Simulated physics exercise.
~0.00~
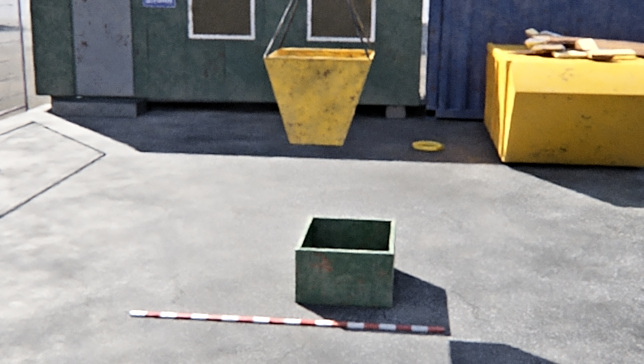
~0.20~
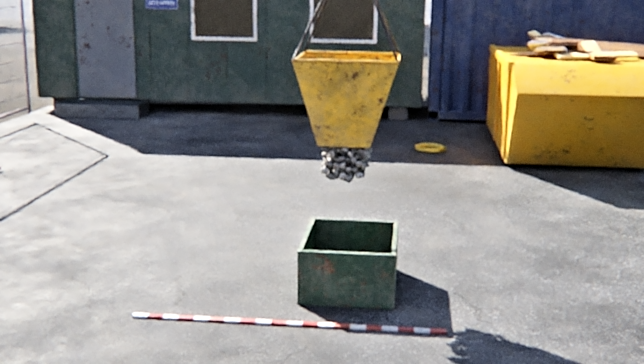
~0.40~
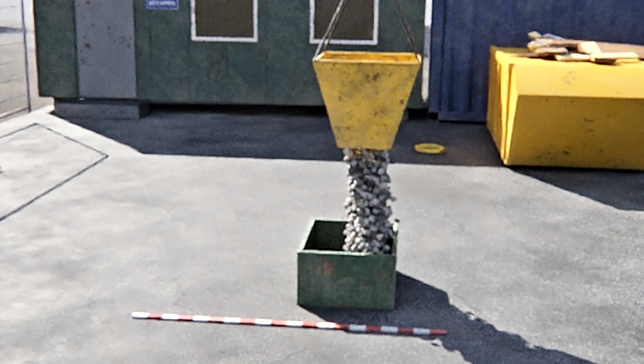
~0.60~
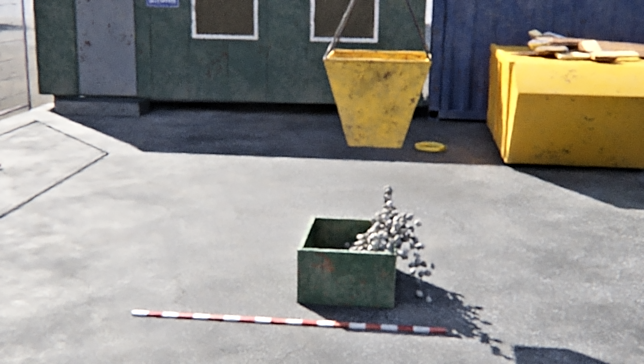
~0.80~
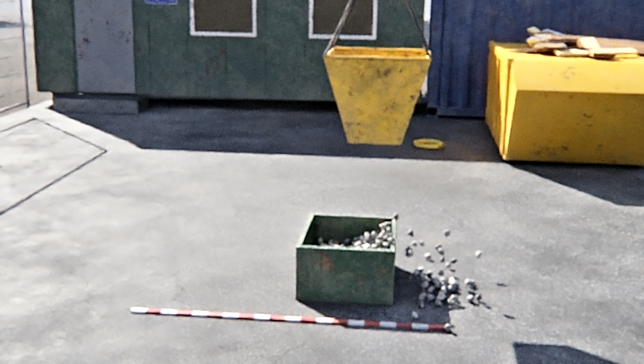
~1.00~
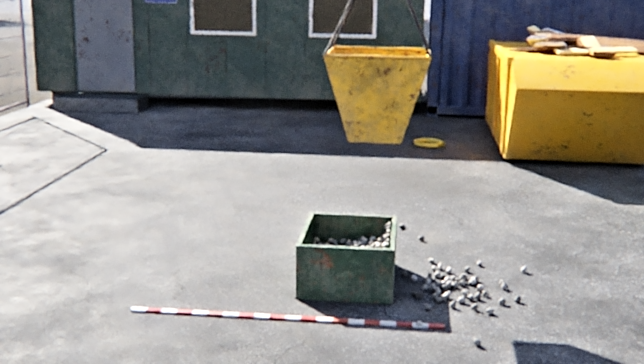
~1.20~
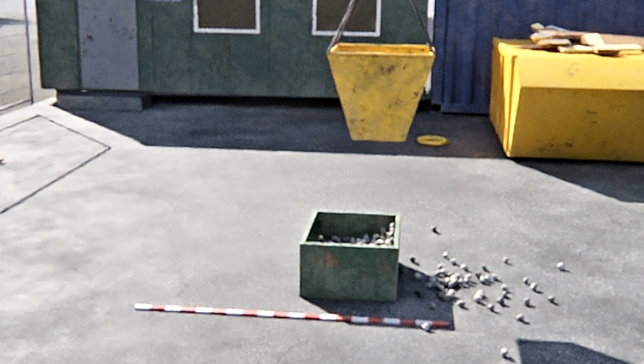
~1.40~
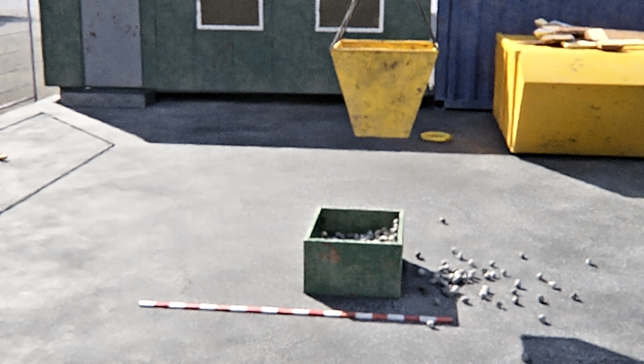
The video shows a yellow skip hanging from a crane and moving right as it releases grey cobbles from its bottom towards a green open bin below. Many land in the bin, while others spill over its right side, scatter across the ground and come to rest.
